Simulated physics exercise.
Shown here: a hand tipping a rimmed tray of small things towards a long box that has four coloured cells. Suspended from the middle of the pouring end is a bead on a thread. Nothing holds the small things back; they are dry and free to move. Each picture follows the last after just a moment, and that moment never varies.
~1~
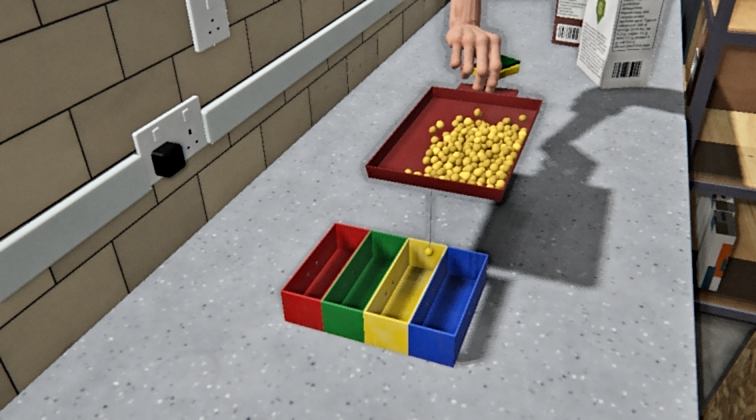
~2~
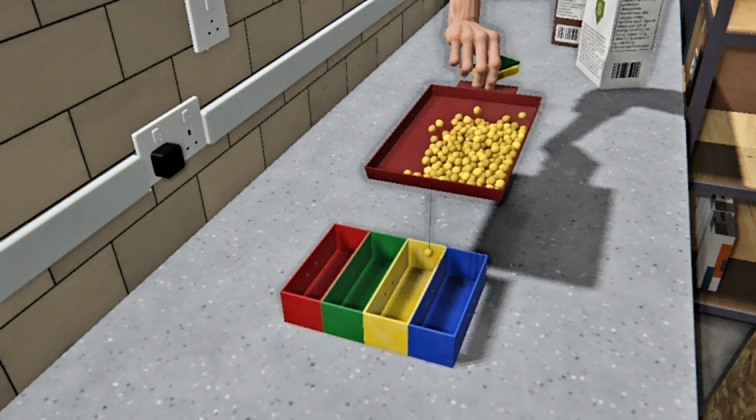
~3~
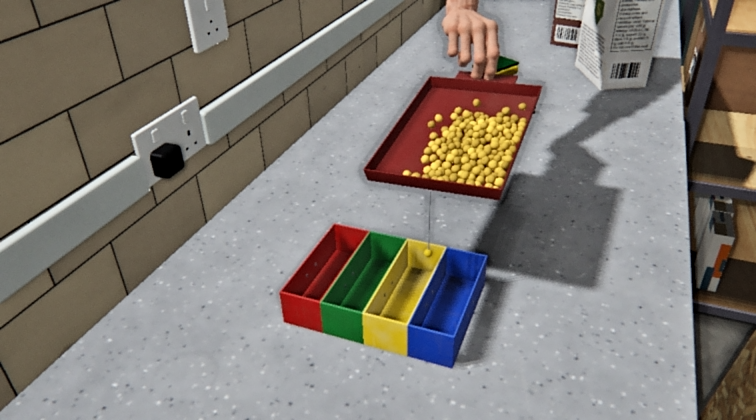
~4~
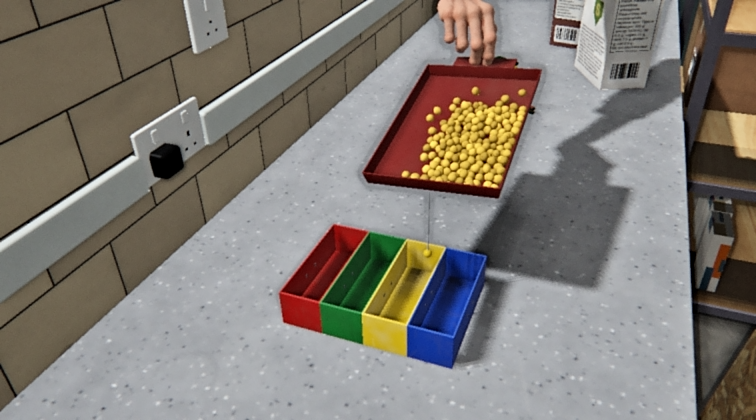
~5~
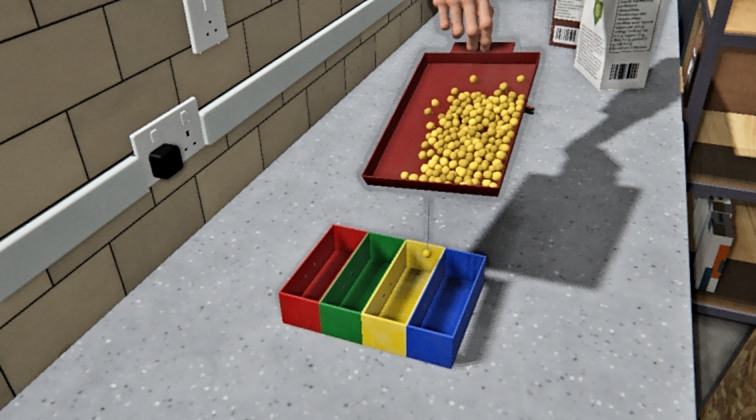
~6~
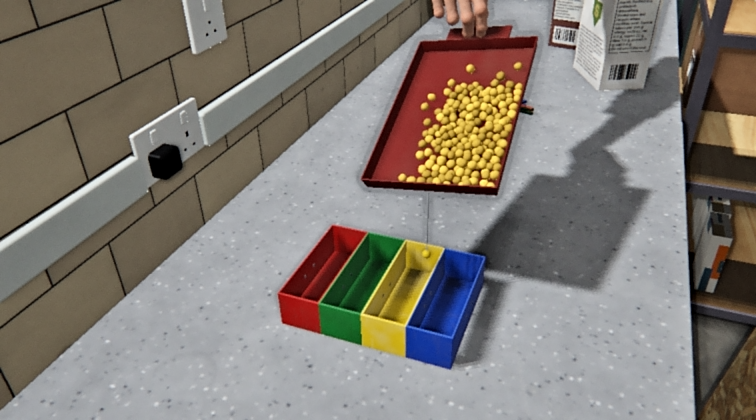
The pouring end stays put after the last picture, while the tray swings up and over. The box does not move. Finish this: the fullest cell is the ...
... Green one.
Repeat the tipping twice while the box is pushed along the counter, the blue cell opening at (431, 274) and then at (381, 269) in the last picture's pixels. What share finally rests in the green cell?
You'd get near 30 per cent and afterwards near 0 per cent.
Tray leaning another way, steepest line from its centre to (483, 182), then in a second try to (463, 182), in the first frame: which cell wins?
So the first one goes to the blue one and the second to the blue cell.
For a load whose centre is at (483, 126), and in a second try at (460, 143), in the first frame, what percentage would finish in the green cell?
Estimate: 60 % first, 50 % second.
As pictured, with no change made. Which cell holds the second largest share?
That yellow cell.
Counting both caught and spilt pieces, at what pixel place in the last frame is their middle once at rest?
About (372, 302).
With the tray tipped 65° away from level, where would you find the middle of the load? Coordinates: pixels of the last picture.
The middle of the load sits near (415, 156).
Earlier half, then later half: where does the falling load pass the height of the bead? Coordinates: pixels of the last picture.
(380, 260), then (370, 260).
Soon after the last picture, tray tipped steeply; most on the tray; a stray few in the green cell; a stray few in the red cell; a small part falling or outside the box.
A little later, tray tipped past a quarter turn; most on the tray; a small part in the green cell; a small part in the red cell; a stray few in the yellow cell; a stray few in the blue cell; a stray few falling or outside the box.
Later still, tray tipped past a quarter turn; about half in the green cell; about a third in the yellow cell; a small part in the red cell; a small part in the blue cell; a stray few falling or outside the box.
At rest, tray tipped past a quarter turn; about half in the green cell; about a third in the yellow cell; a small part in the red cell; a small part in the blue cell; a stray few outside the box.
